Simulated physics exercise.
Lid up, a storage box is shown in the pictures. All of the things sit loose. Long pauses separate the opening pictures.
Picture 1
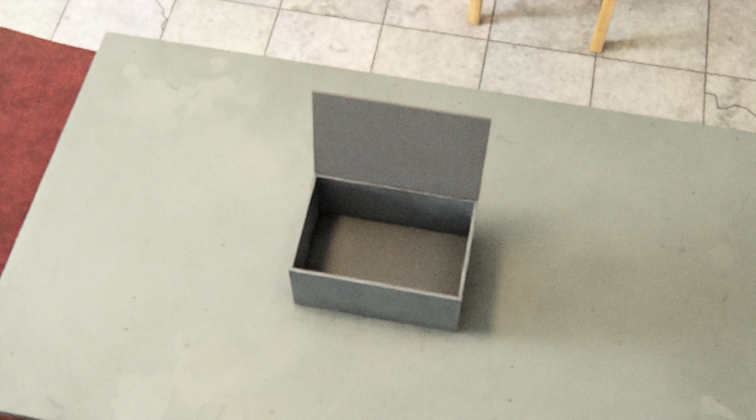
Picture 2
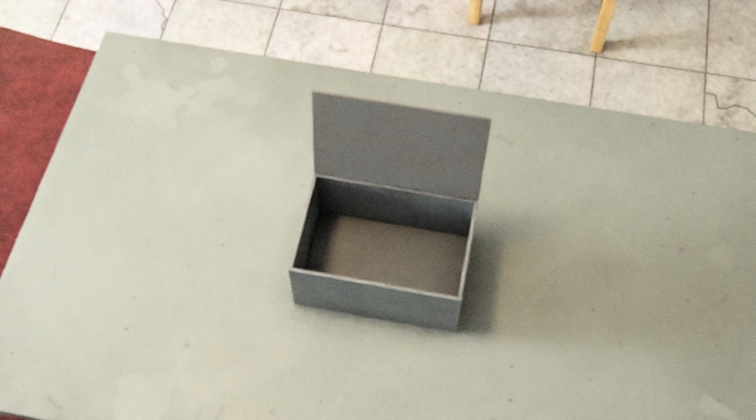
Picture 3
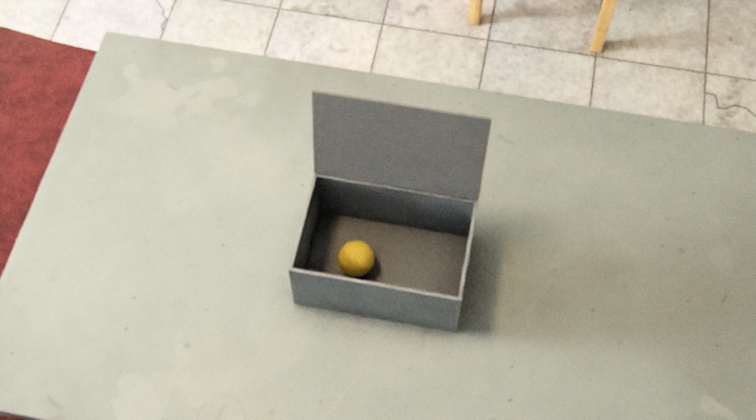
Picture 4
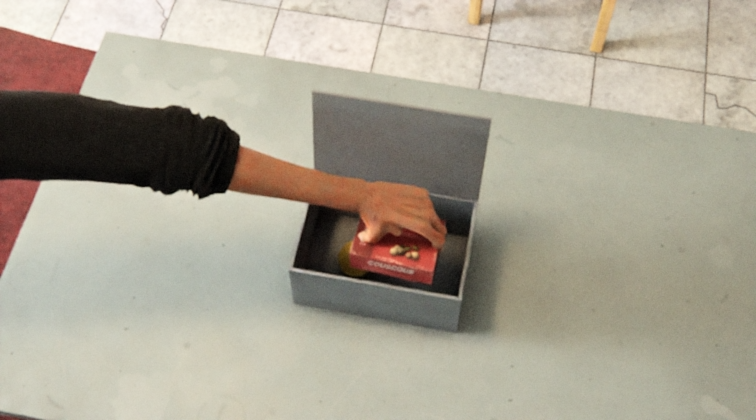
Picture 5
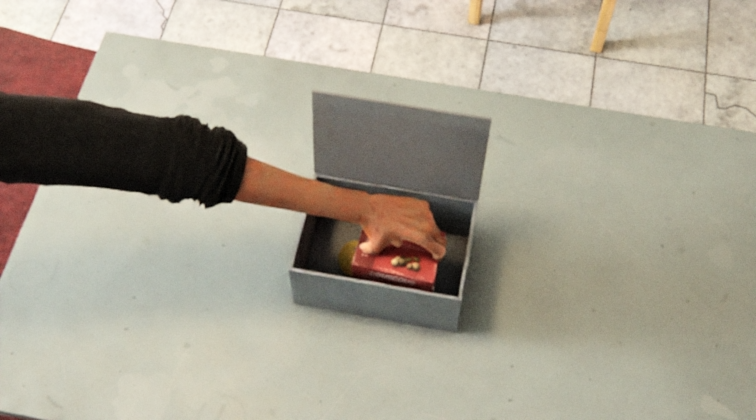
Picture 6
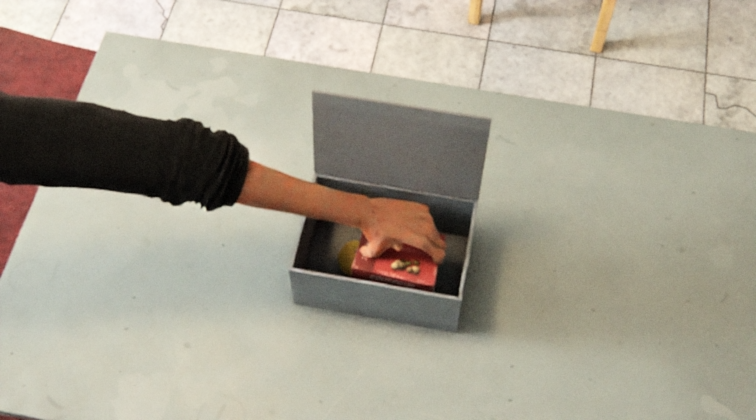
At first an open gray storage box sits empty on a pale green table, its lid raised. A yellow lemon then appears inside, toward the left. Next a dark-sleeved arm reaches in from the left, its hand lowering a red packet slightly into the box beside the lemon, still gripping it.
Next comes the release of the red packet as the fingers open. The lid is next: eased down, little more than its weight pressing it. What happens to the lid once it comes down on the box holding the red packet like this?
It comes down fully.
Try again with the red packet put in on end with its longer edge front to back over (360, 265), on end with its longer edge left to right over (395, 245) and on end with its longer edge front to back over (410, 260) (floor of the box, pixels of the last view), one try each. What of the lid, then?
Trial 1: Lid fully lowered. Trial 2: Lid propped open. Trial 3: Lid propped open.
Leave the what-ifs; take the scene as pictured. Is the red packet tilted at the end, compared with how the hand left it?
In the end, the red packet winds up askew.
Then, 0.60 s past the last view, red packet rocked 29° from its first pose near (391, 259); yellow lemon displaced a little.
Then, 1.40 s past the last view, lid 69° above the rim; red packet rocked 29° from its first pose near (390, 259); yellow lemon displaced a little.
Then, 1.80 s past the last view, lid 40° above the rim; red packet rocked 30° from its first pose near (389, 258); yellow lemon displaced a little.
Then, 2.10 s past the last view, lid 14° above the rim; red packet rocked 30° from its first pose near (388, 258); yellow lemon displaced a little.
Finally, lid shut; moved from the start, red packet; yellow lemon still in place. Final places as the last picture's camera would see them, red packet near (387, 258).
